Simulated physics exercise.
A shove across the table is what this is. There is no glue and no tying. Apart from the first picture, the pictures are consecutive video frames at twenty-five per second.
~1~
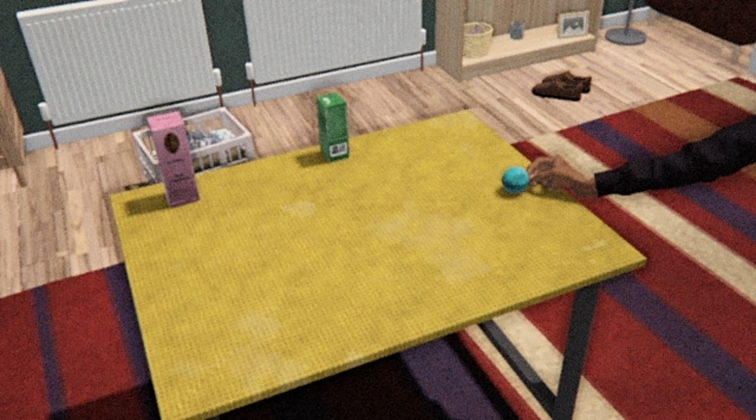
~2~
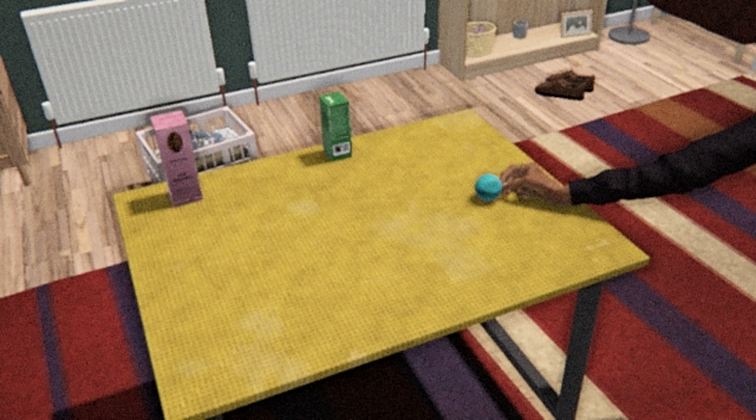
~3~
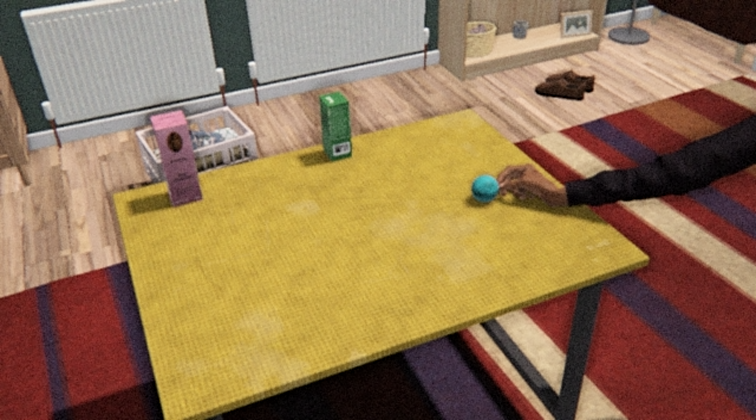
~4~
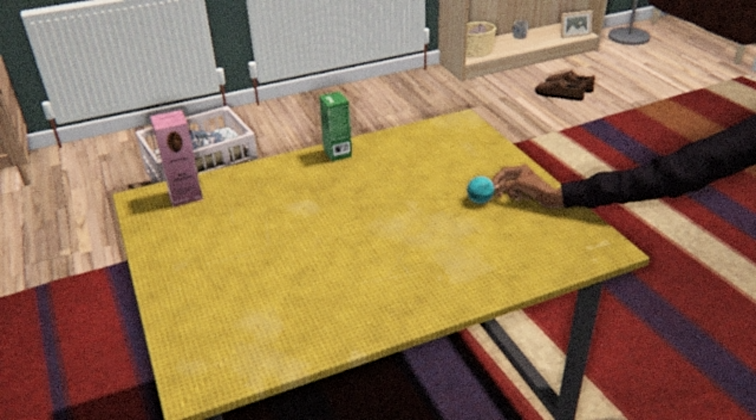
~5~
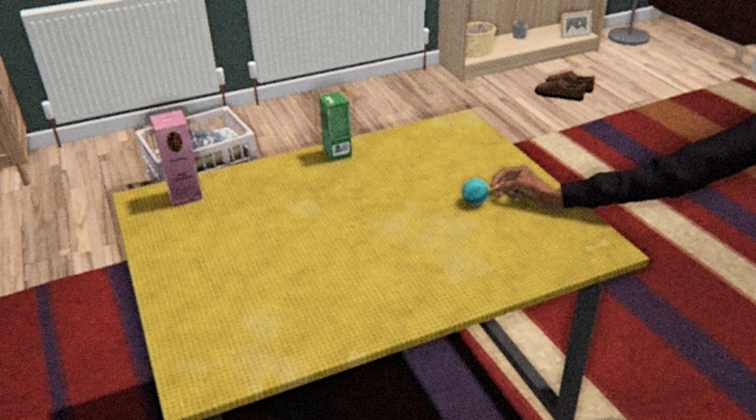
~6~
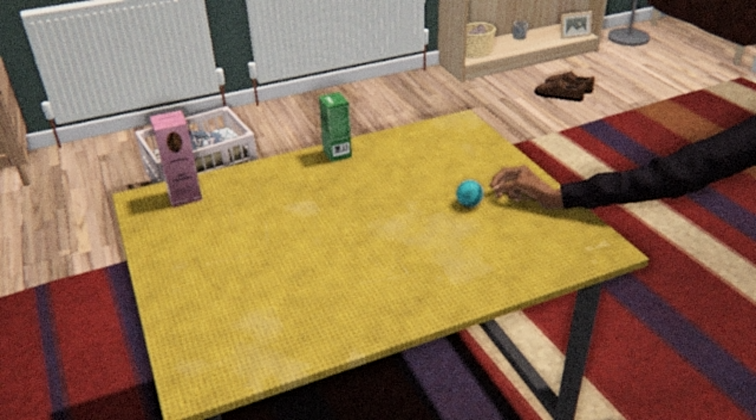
In this clip, a hand at the right of a yellow table pushes a turquoise ball a short way left across the surface, then the ball moves slightly away from the fingers while a pink box and green carton stay still.
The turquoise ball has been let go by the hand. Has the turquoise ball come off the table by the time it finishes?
No.
Then, 0.30 s past the last view, turquoise ball displaced well along near (437, 203).
Then, 0.60 s past the last view, turquoise ball displaced well along near (412, 210).
Finally, moved from the start, turquoise ball. Final places as the last picture's camera would see them, turquoise ball near (389, 216).
